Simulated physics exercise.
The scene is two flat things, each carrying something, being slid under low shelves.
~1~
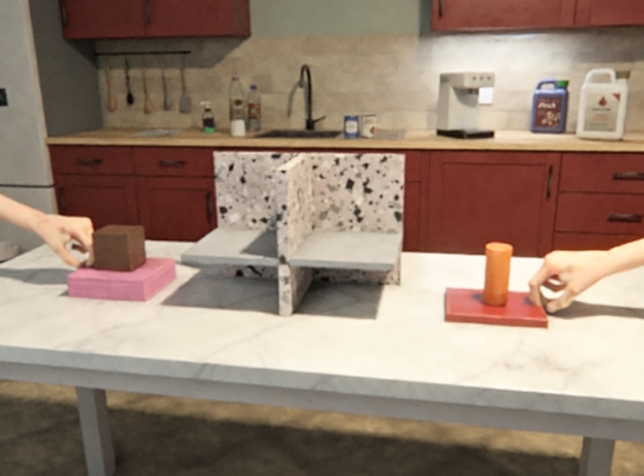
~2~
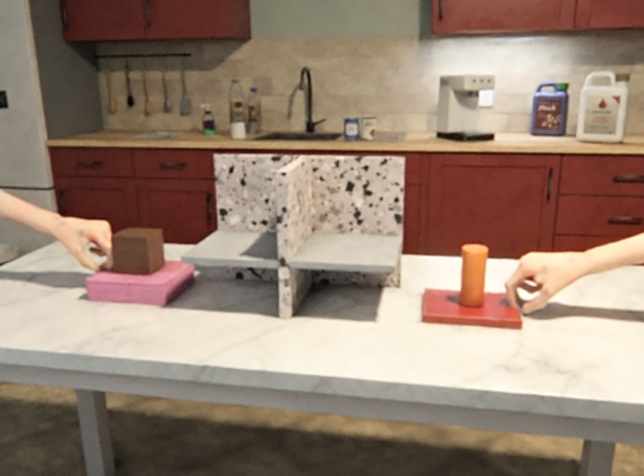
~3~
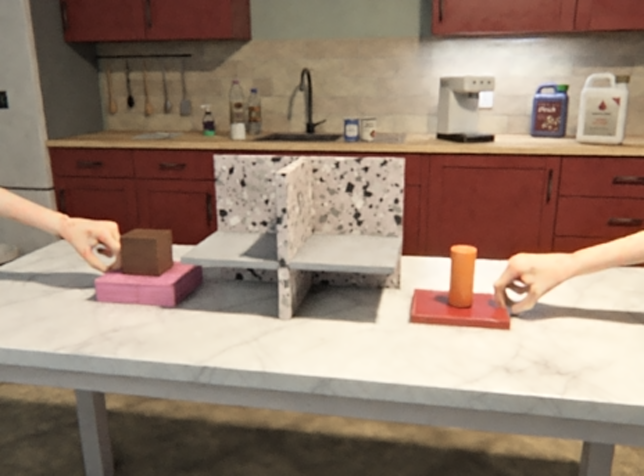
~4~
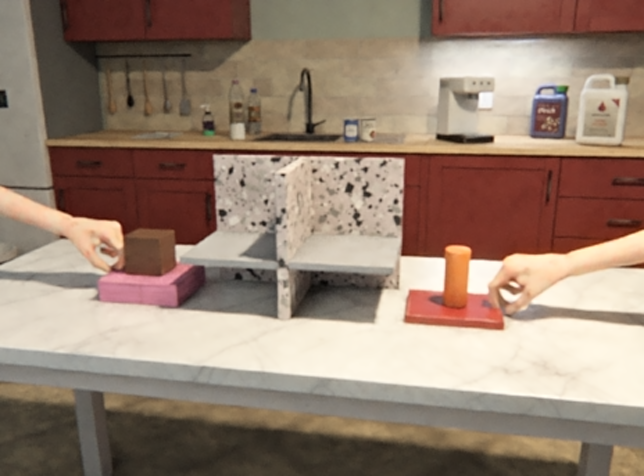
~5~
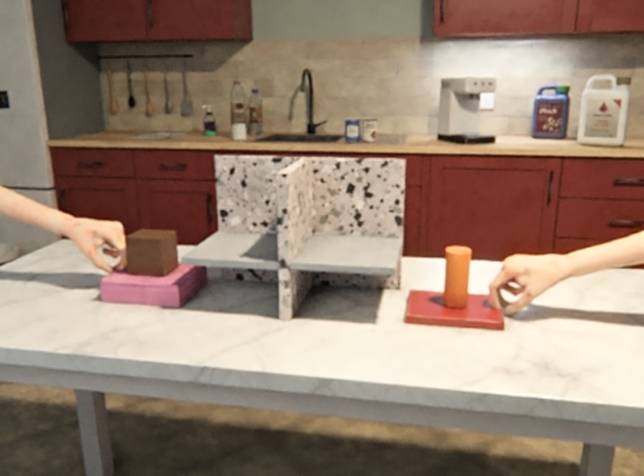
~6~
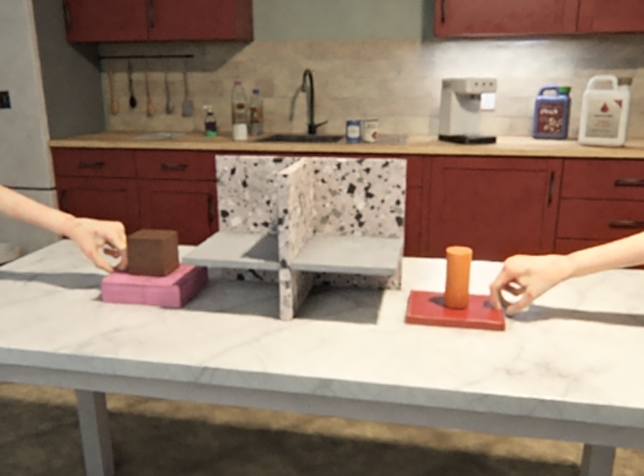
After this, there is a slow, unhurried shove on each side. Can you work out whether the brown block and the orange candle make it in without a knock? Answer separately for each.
I reckon the brown block gets knocked, the orange candle gets knocked.
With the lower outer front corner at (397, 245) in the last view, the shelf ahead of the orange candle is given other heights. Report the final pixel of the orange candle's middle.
Settles at approximately (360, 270) in the last view.
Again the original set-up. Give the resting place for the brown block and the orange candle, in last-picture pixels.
The brown block ends at (165, 275) and the orange candle at (405, 291).
Then, 1.24 s later than the last frame, brown block pushed back on its carrier near (183, 255); orange candle tilted by 7° near (410, 274).
Then, 1.64 s later than the last frame, brown block tilted by 39° near (182, 256); orange candle tilted by 38° near (407, 274).
Then, 1.80 s later than the last frame, brown block on its side near (170, 274); orange candle on its side near (418, 292).
When it is over, the brown block strikes the shelf, near (165, 275); the orange candle strikes the shelf, near (404, 291).
